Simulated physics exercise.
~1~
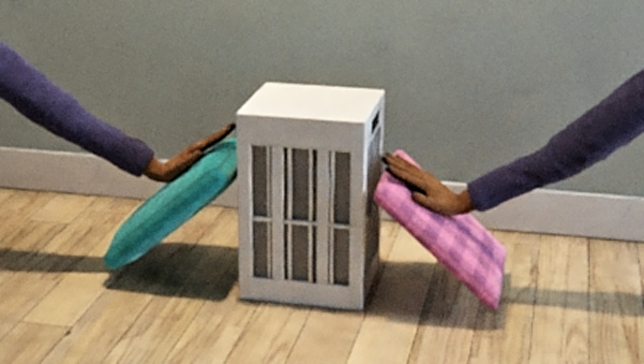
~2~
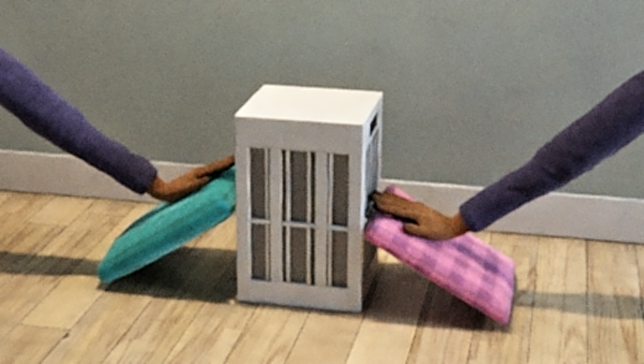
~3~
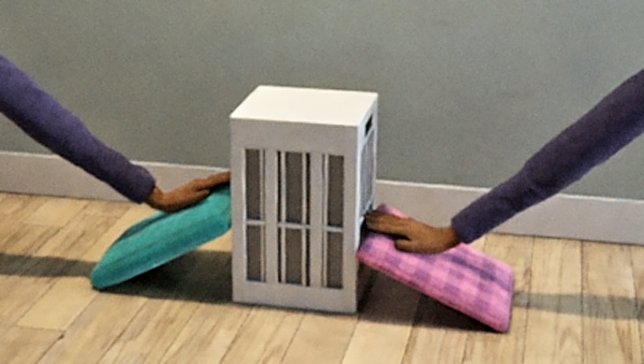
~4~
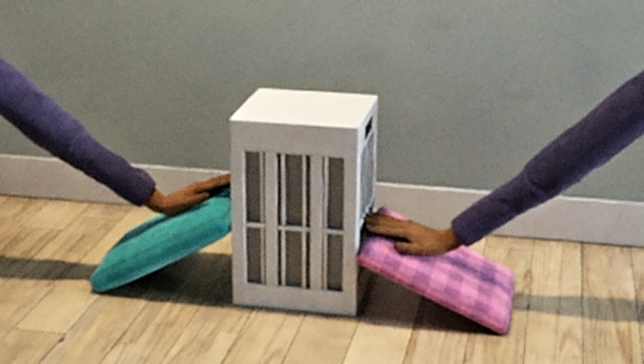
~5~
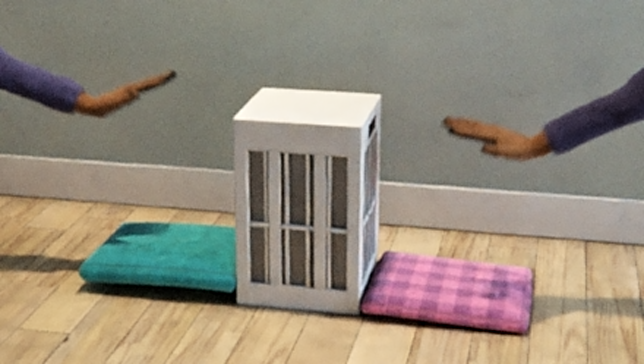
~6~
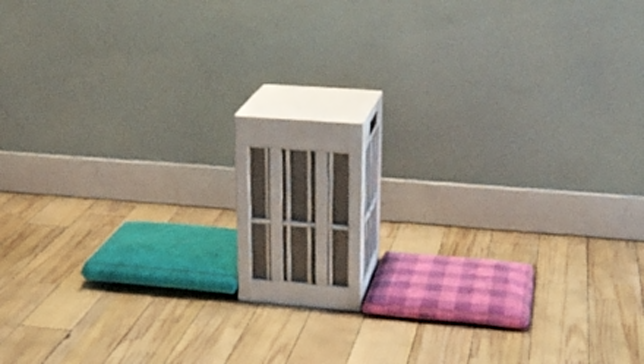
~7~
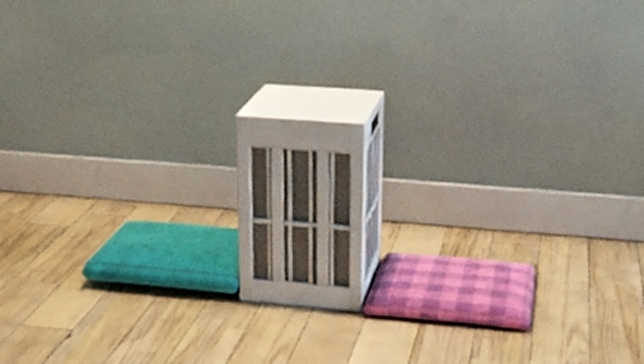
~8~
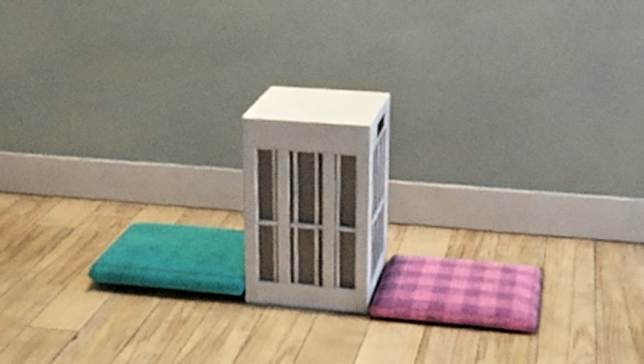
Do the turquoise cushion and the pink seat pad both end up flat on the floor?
Yes, the turquoise cushion slips down and lies flat, and the pink seat pad also slumps to the floor.
